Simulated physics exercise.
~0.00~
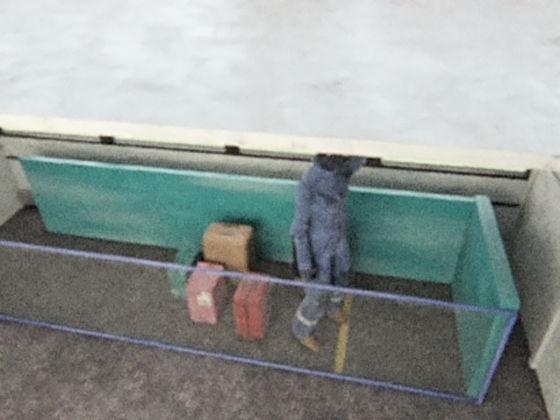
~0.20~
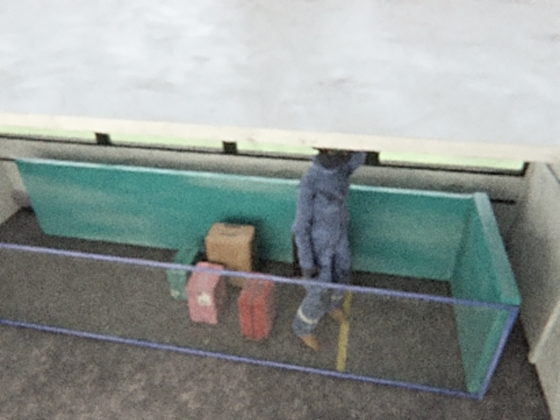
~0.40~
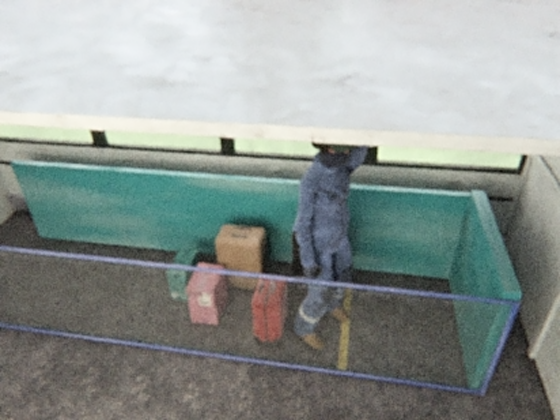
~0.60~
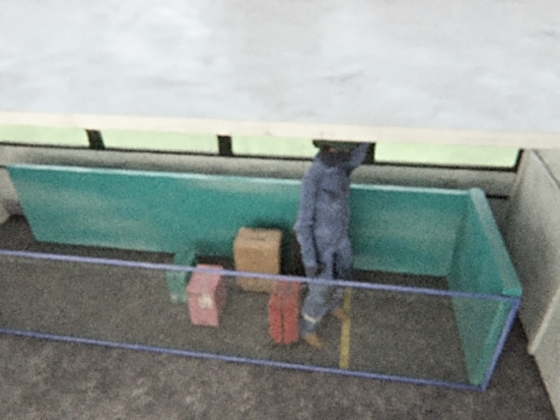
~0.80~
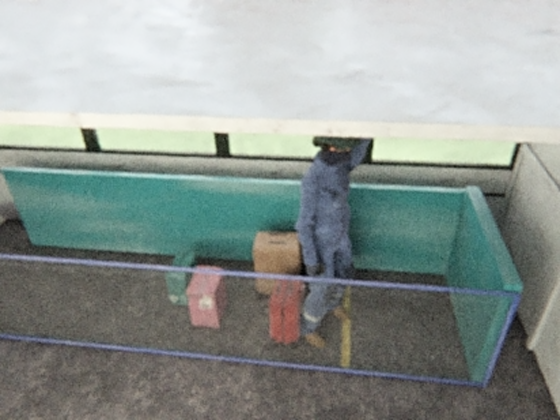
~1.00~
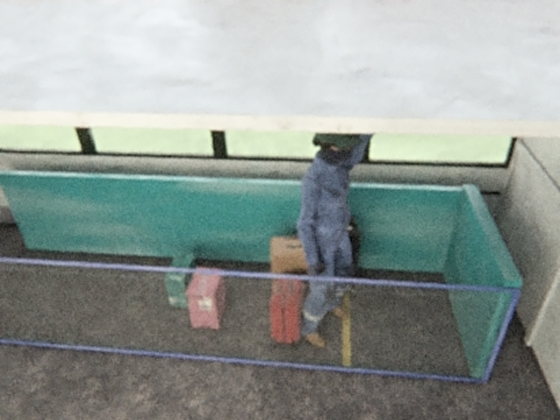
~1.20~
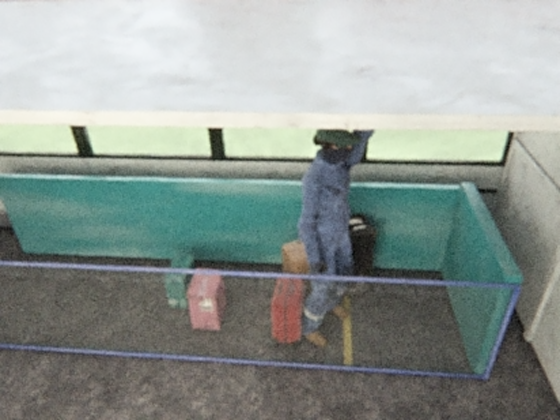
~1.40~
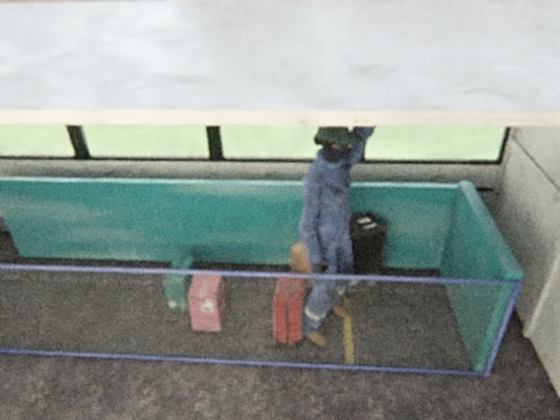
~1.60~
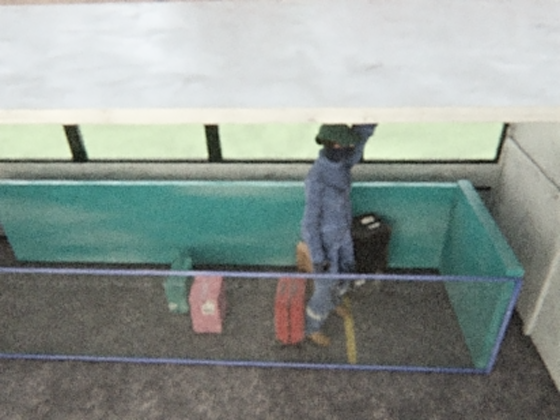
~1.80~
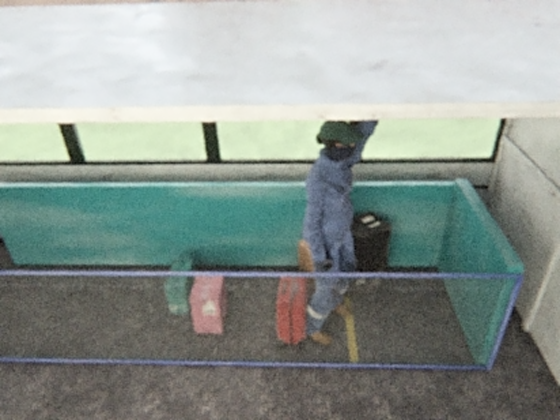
A brown case and a small red case slide right across a tram bay toward a passenger holding the rail, then a black bag emerges to the right; the red case stops before the yellow line, the brown one partly hidden behind the passenger, while teal and pink luggage stay put.
